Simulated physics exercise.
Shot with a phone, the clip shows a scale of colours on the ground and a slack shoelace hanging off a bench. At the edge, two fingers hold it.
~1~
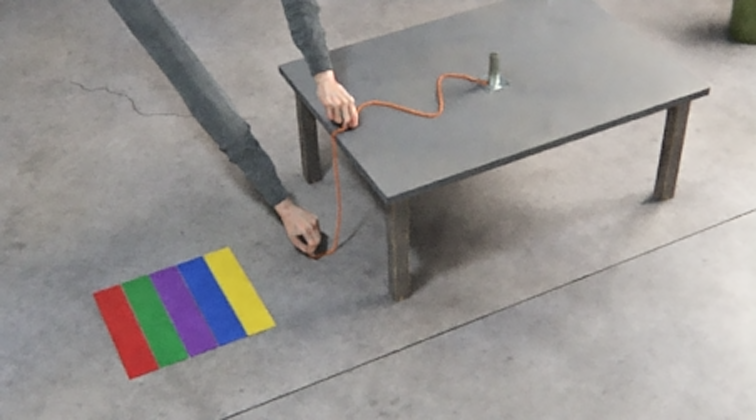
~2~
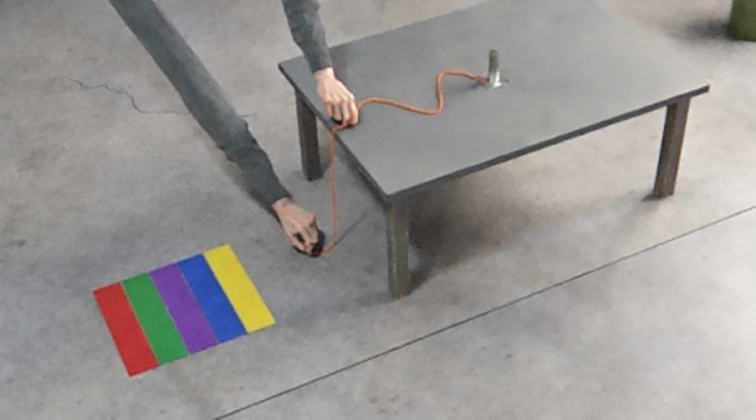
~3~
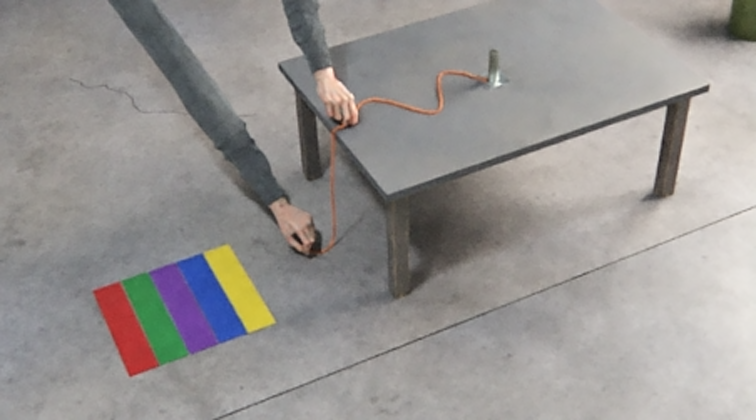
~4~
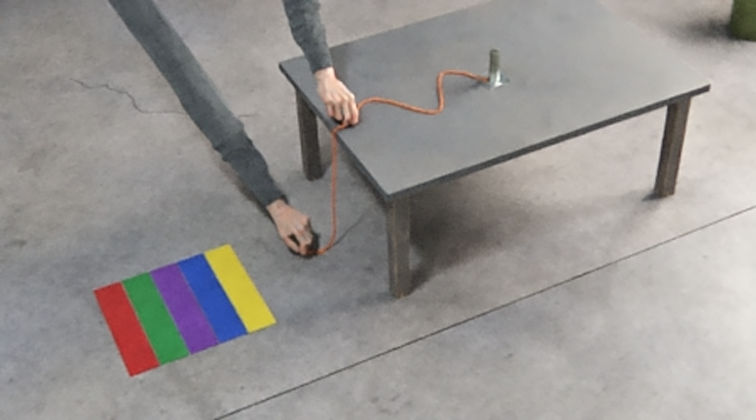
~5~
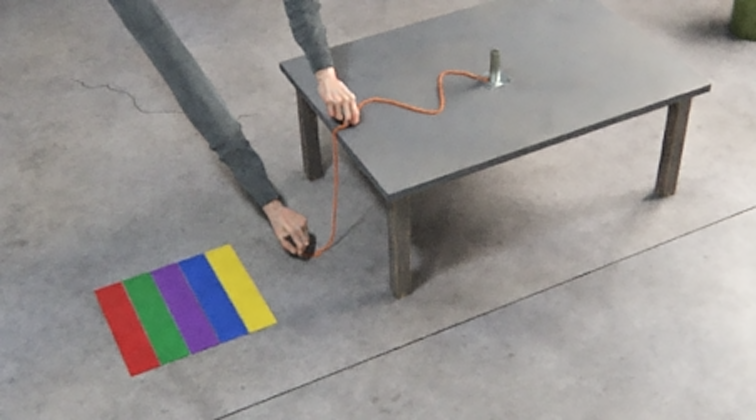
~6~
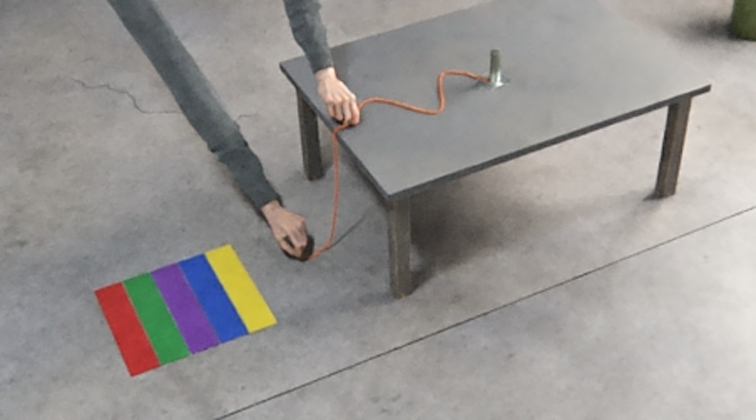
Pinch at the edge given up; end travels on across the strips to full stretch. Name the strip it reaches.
The red strip.
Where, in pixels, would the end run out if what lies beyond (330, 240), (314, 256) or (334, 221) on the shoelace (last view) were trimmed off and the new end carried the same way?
Estimated positions in order: (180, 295); (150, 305); (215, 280).
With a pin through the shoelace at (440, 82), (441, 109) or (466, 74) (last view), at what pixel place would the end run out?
Per try (px, approx.): (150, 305); (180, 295); (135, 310).
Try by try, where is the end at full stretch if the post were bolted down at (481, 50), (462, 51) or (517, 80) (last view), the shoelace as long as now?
The spots are near (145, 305), (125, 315) and (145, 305).
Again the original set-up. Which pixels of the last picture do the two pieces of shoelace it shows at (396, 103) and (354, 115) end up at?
One ends up around (340, 130), the other around (294, 168).
Soon after, end near (186, 291); over purple.
Then, end near (145, 306); over green.
At full stretch, end near (120, 314); over red. The red one.
